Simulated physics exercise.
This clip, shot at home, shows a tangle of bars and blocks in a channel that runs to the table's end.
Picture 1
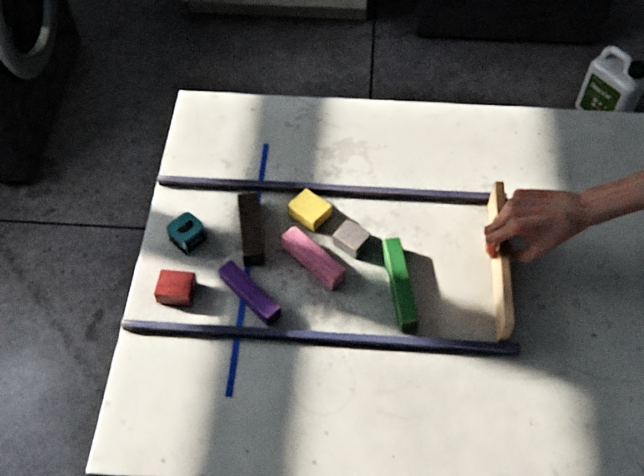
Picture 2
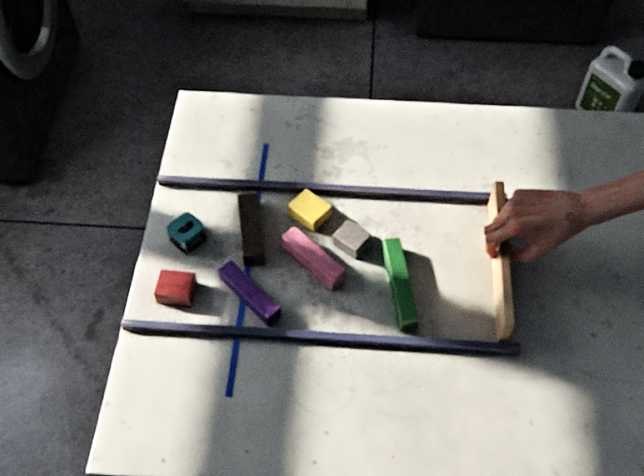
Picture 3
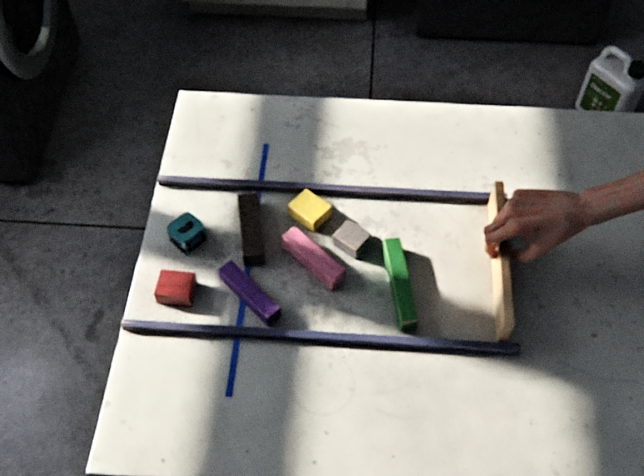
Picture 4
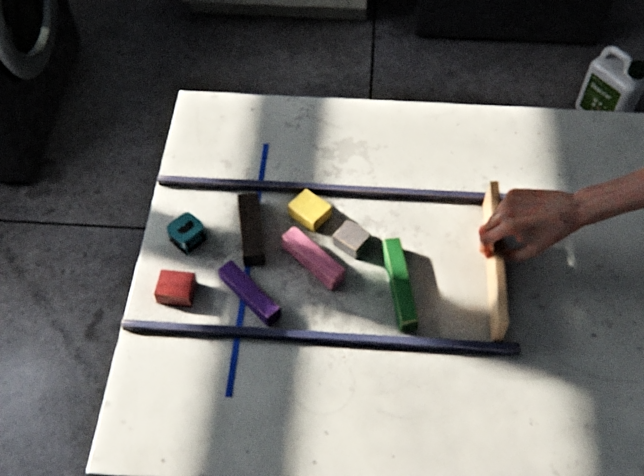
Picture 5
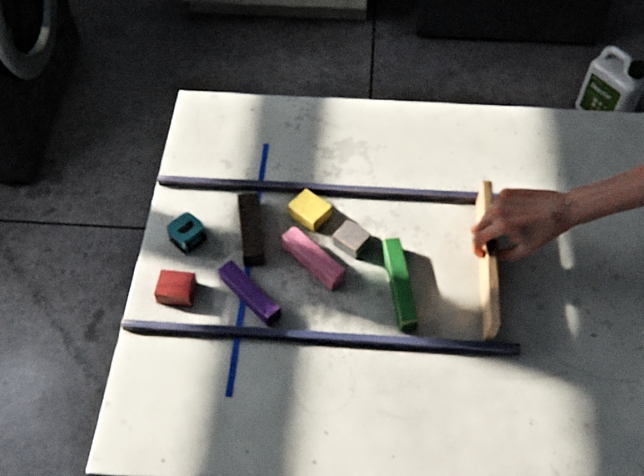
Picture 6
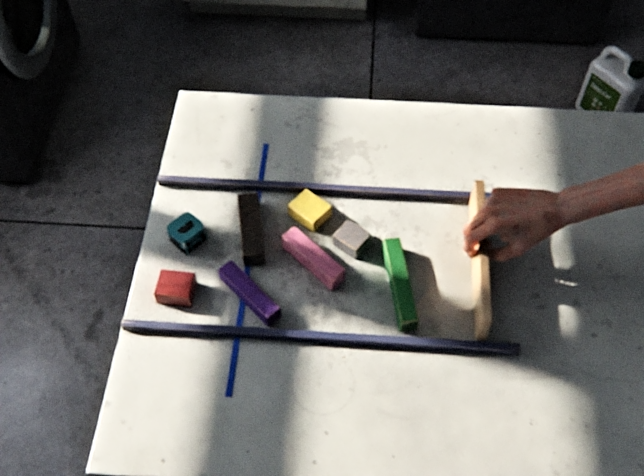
A hand slides a wooden board slightly left between two dark rails, while the colourful bars and blocks lie still.
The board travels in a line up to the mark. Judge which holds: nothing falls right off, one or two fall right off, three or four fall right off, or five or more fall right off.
Nothing falls right off.
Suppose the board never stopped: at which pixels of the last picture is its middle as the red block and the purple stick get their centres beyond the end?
Red block over the end: About (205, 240). Purple stick over the end: About (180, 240).
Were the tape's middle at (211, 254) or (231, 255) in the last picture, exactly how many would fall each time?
So that's 1 for the first and 0 for the second.
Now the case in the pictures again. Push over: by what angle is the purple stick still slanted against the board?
Roughly 25° out of line.
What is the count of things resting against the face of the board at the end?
3 touch it.
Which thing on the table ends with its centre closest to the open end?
The turquoise case.
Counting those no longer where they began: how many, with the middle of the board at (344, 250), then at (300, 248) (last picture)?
4, then 6.
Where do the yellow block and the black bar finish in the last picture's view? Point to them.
Final spots - yellow block (243, 200), black bar (195, 222).
Soon after, none off yet; turquoise case at rest near (187, 233); red block at rest near (176, 288); black bar at rest near (251, 229).
In the end, the number that fall off is zero.
